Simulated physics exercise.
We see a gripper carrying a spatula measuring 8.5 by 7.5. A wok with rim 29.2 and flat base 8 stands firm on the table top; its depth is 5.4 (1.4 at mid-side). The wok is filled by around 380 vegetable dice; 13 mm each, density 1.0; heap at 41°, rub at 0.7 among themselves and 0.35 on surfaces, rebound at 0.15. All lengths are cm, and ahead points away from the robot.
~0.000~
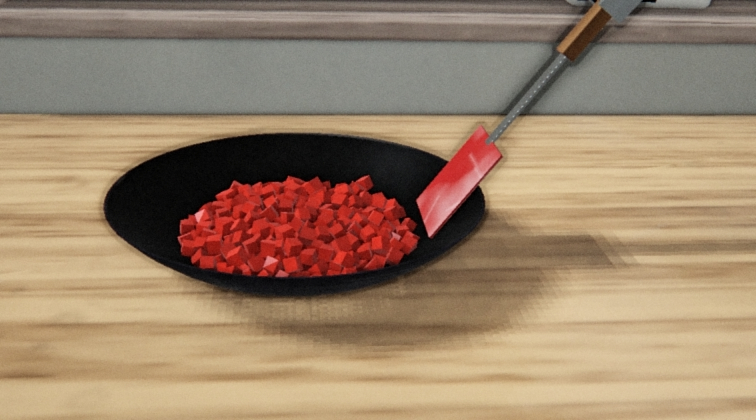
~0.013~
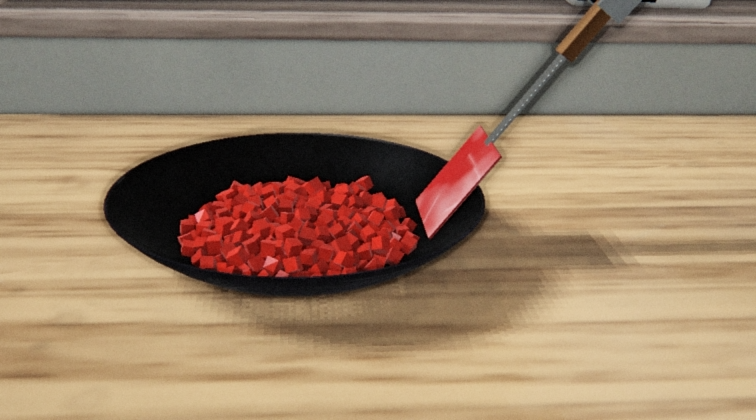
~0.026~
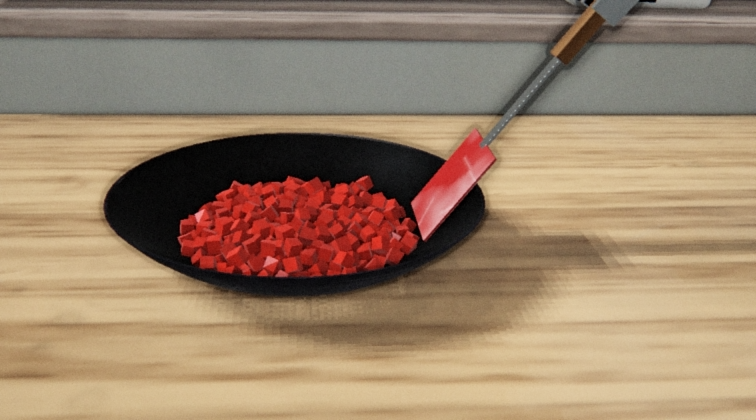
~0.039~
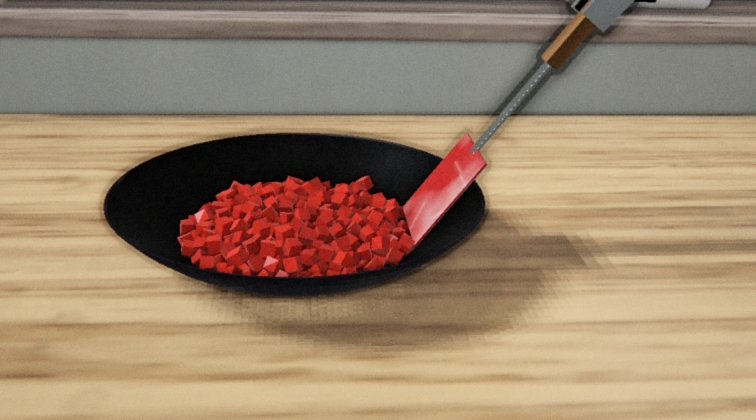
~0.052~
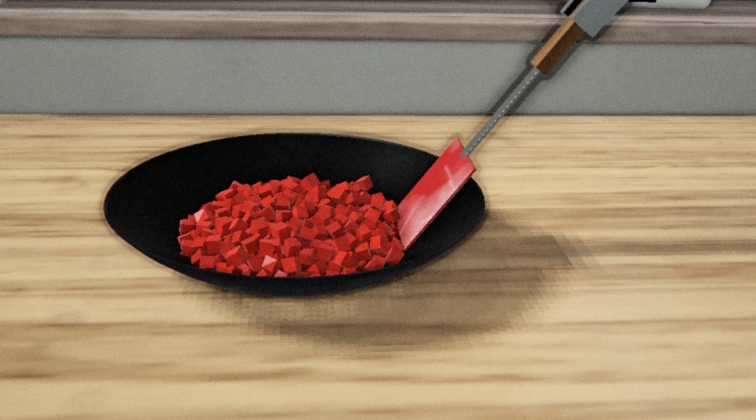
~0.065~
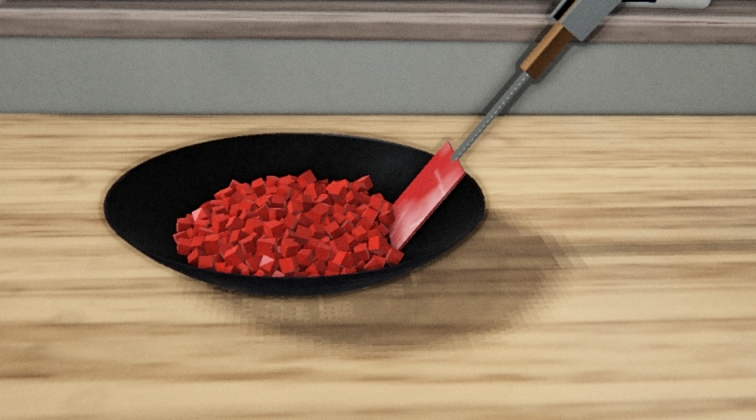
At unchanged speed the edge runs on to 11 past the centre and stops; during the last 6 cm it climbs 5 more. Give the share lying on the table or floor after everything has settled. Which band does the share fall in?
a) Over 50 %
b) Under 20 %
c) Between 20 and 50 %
Between 20 and 50 % (c).
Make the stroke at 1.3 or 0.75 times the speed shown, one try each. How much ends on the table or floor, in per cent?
Estimates, in order: 40 % and 30 %.
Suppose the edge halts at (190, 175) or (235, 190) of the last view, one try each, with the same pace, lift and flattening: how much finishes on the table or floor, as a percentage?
About 20 and 0 per cent.
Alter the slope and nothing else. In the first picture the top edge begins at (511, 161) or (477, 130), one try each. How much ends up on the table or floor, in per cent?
About 35 and 40 per cent.
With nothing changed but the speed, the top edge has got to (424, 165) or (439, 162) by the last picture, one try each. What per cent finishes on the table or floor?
I'd estimate close to 50 and 45 in a hundred.
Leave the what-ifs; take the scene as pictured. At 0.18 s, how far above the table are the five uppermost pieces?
Roughly 5 cm above the table.
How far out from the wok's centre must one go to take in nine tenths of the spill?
It comes out at close to 30 centimetres.
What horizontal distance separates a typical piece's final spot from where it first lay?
Somewhere around 8 centimetres, I'd say.
After 0.18 s, sloping 53°, highest piece 6 above the table; 385 in the wok.
After 0.29 s, sloping 53°, highest piece 8 above the table; 369 in the wok, 16 on the blade or in flight.
After 0.55 s, sloping 53°, highest piece 6 above the table; 259 in the wok, 113 on the table or floor, 13 on the blade or in flight.
After 1.60 s, sloping 53°, highest piece 6 above the table; 259 in the wok, 126 on the table or floor.
At rest, 259 in the wok, 126 on the table or floor. That is 33 % on the table or floor.
